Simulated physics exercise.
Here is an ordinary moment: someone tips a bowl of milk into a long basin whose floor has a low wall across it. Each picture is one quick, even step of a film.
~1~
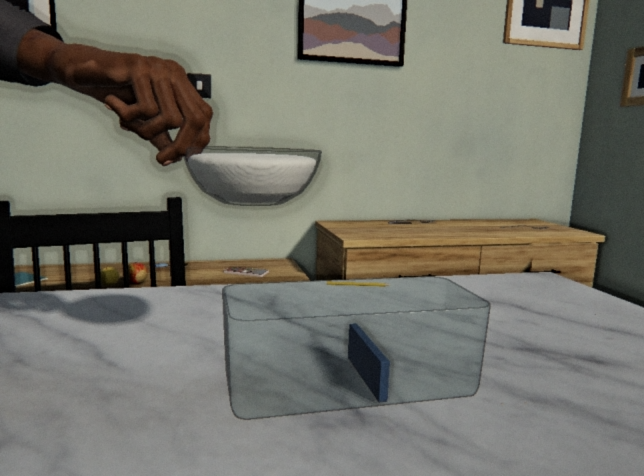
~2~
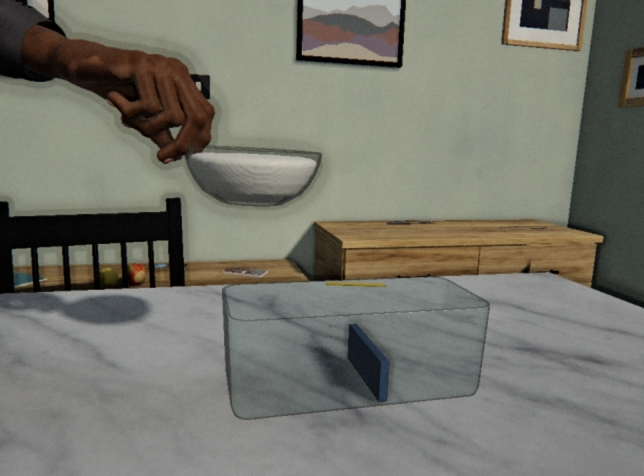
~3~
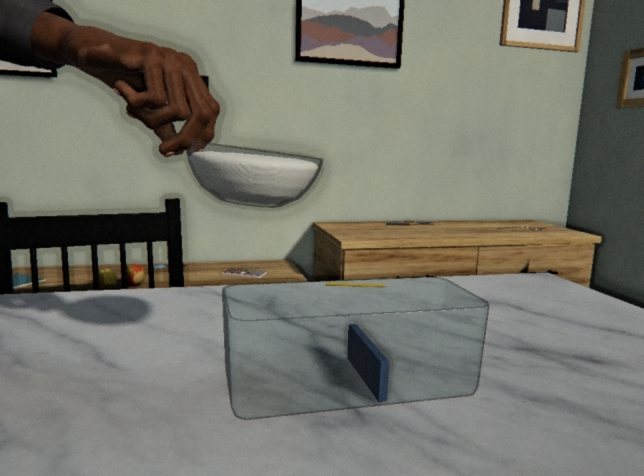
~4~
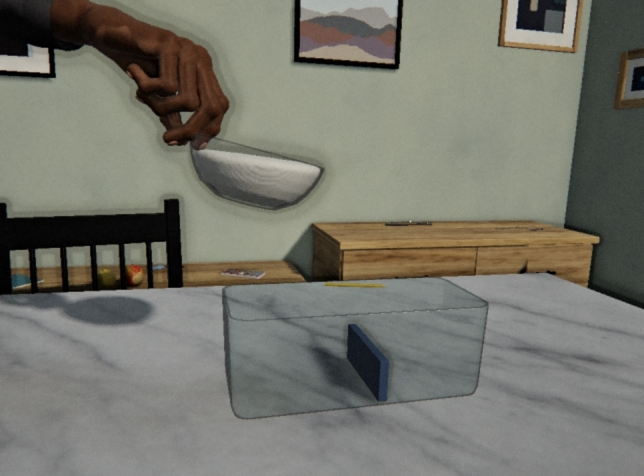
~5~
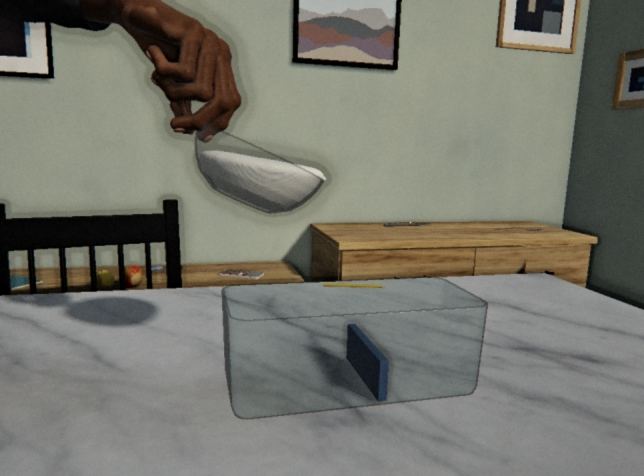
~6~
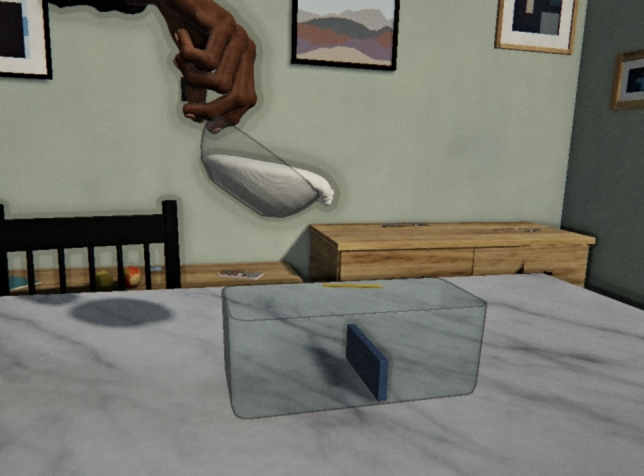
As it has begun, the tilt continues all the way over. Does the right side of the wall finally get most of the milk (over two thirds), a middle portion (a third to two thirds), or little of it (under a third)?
It gets little of it.
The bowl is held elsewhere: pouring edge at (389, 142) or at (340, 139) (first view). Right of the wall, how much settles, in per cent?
Try one: 80 %; try two: 55 %.
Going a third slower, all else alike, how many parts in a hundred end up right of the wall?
Result: Roughly 35 %.
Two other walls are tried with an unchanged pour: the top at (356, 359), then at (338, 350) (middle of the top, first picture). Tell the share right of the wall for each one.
With the first placement it is 45 %, with the second 70 %.
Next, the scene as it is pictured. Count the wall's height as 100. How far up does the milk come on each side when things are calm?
Left 40 %, right 20 %.
A moment on, the bowl is tipped right over and 2 per cent is still to pour, 49 is left of the wall and 22 right of it.
Next, the bowl is tipped right over and 0 per cent is still to pour, 71 is left of the wall and 22 right of it.
Then the bowl is tipped right over and 0 per cent is still to pour, 71 is left of the wall and 23 right of it.
Later the bowl is tipped right over and 0 per cent is still to pour, 72 is left of the wall and 23 right of it.
In the end 72 per cent lies left of the wall, 23 right of it and 5 outside.
